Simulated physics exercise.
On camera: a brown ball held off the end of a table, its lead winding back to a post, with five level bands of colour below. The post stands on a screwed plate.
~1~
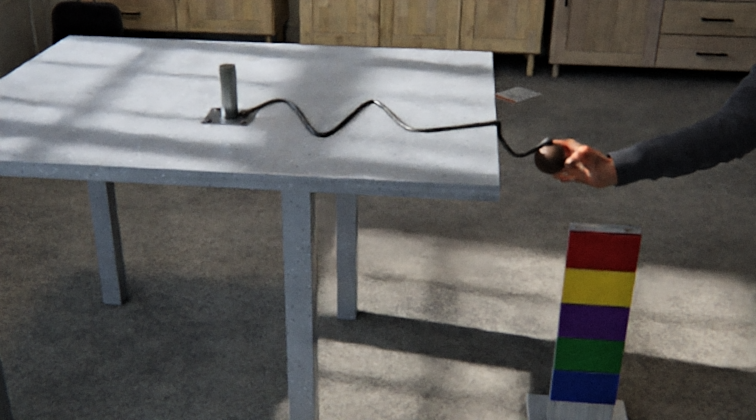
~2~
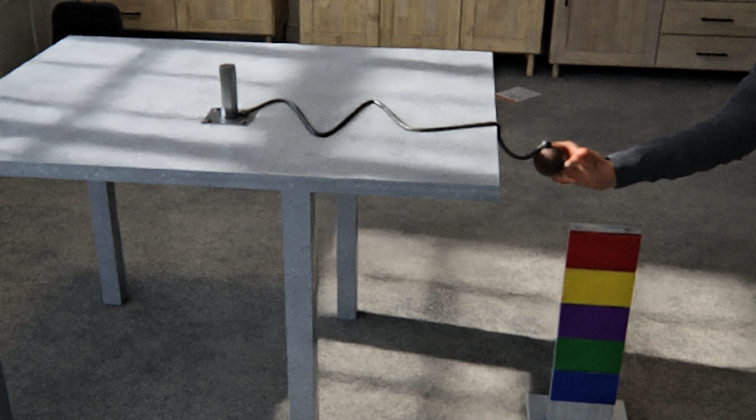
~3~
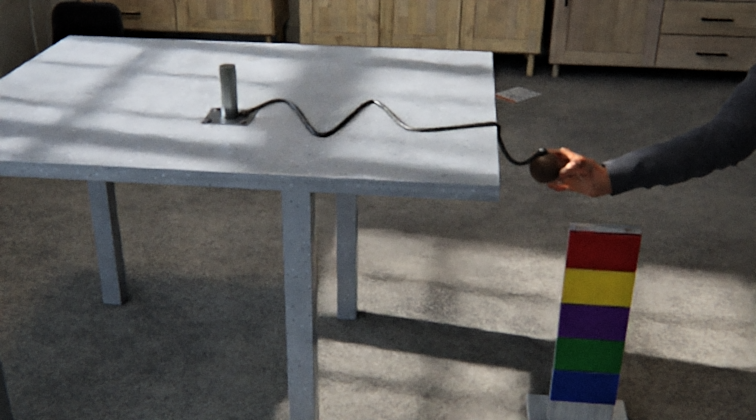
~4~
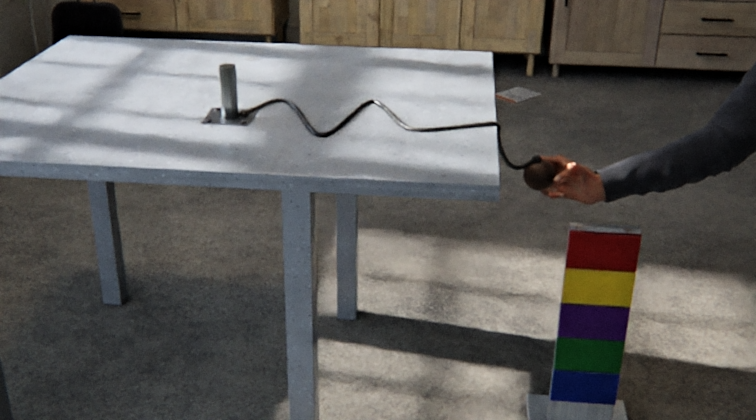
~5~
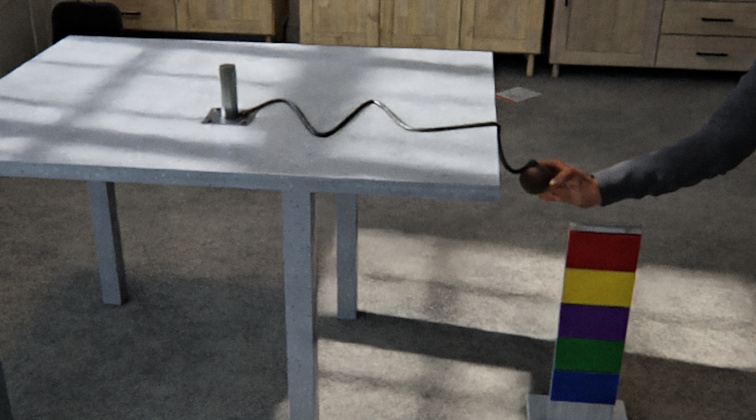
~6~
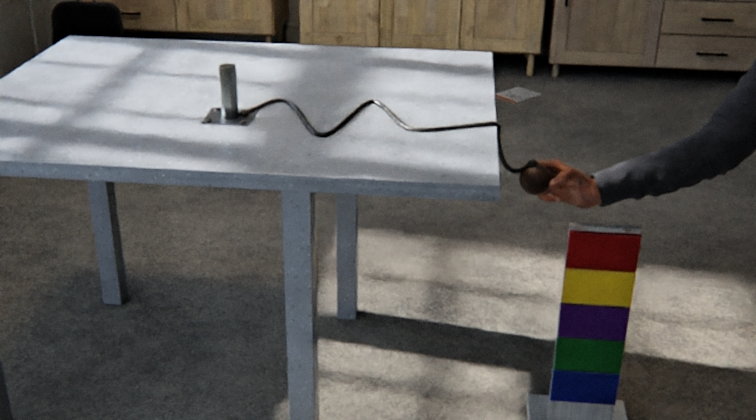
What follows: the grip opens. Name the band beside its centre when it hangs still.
The lead holds its middle at blue.
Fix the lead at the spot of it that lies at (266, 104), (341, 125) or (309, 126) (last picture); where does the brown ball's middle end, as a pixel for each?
The places are (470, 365), (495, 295) and (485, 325).
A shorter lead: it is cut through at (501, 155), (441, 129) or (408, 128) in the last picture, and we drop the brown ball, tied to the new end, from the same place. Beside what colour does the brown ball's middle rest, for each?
In that order: Green; yellow; red.
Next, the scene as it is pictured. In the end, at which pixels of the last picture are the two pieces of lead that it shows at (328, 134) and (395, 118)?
The first at (427, 121), the second at (493, 209).
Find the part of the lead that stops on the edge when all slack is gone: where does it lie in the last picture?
Near (357, 110).
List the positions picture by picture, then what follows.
The first picture shows brown ball (551, 159); red (603, 253); yellow (598, 289); purple (594, 323); green (589, 356); blue (585, 388).
The second picture shows brown ball (549, 161); lead through (273, 102) (309, 128) (352, 114) (395, 118) (473, 126).
The third picture shows brown ball (546, 168).
The fourth picture shows brown ball (540, 175); lead through (273, 102) (309, 128) (352, 114) (395, 118) (473, 126).
The fifth picture shows brown ball (536, 179).
The sixth picture shows brown ball (535, 179); lead through (273, 102) (309, 128) (352, 114) (395, 118) (473, 126).
Soon after, ball near (463, 361); level with green.
Then, ball near (481, 384); level with blue.
At rest, ball near (469, 385); level with blue. At blue.
